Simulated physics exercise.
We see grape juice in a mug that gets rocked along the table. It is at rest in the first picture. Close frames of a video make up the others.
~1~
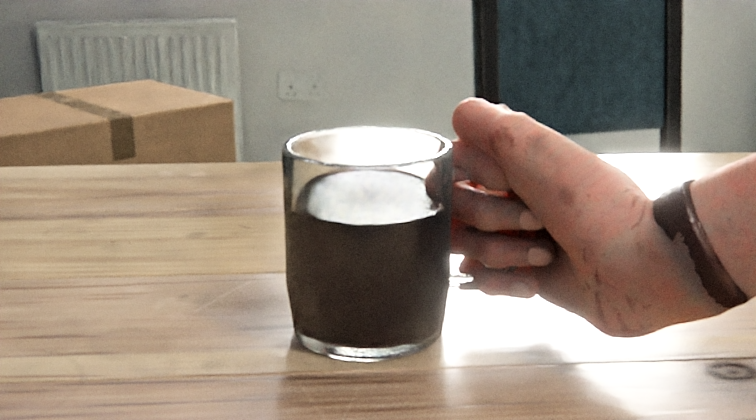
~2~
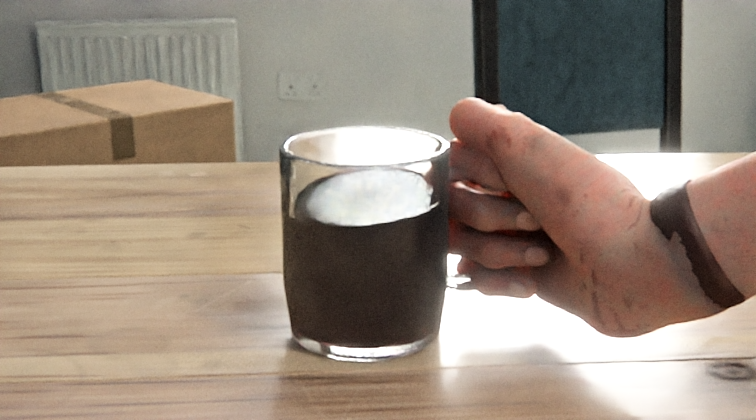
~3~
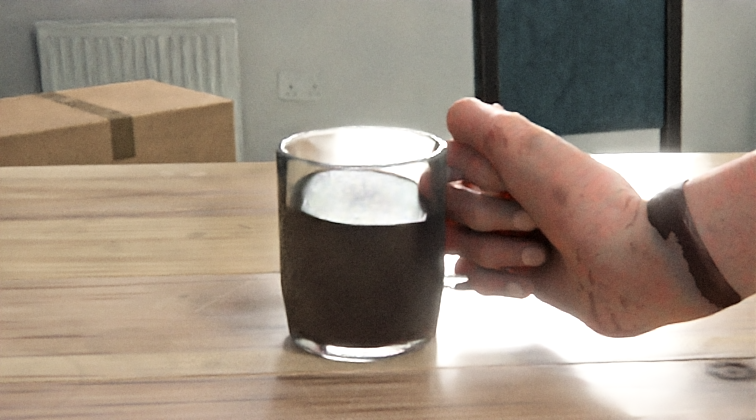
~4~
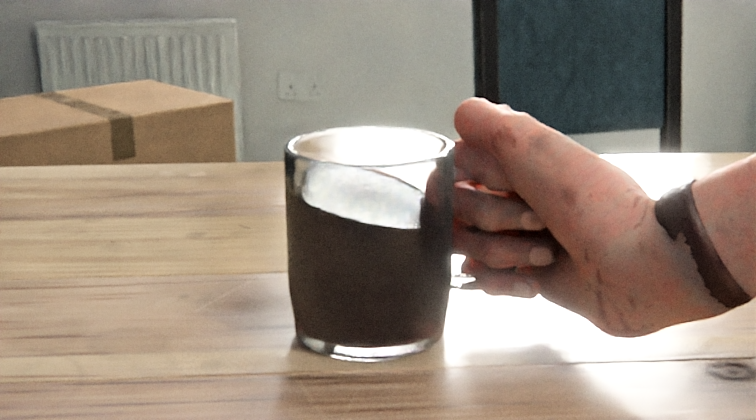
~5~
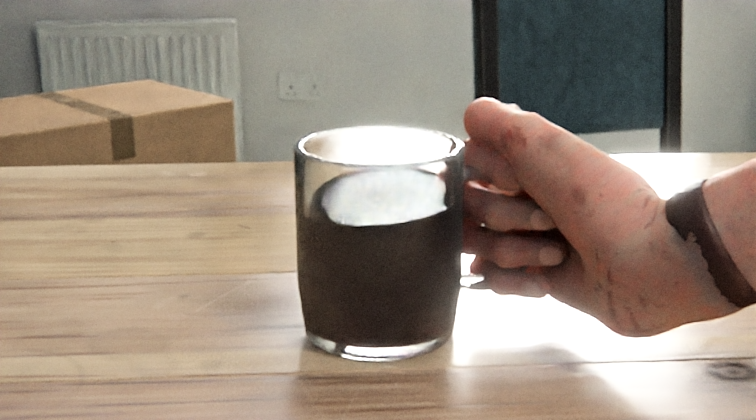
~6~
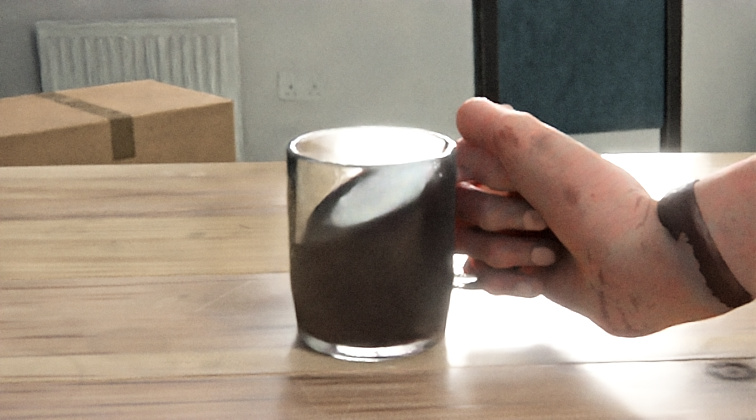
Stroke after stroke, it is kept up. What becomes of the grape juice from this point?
I expect it will overflow at this pace.
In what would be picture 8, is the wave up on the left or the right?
The level is higher on the left end.
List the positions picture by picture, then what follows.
Mug (368, 233) about two thirds full; at rest, in the first frame.
Mug about two thirds full, surface at (366, 202); surface a little higher on the right, in the second frame.
Mug (362, 233) about two thirds full; surface a little higher on the left, in the third frame.
Mug about two thirds full, surface at (370, 202); surface clearly higher on the left, in the fourth frame.
Mug (380, 233) about two thirds full; surface a little higher on the right, in the fifth frame.
Mug about two thirds full, surface at (372, 202); surface much higher on the right, in the sixth frame.
Next, the highest wave so far goes over the rim.
Finally, the highest wave so far goes over the rim; some is on the top.
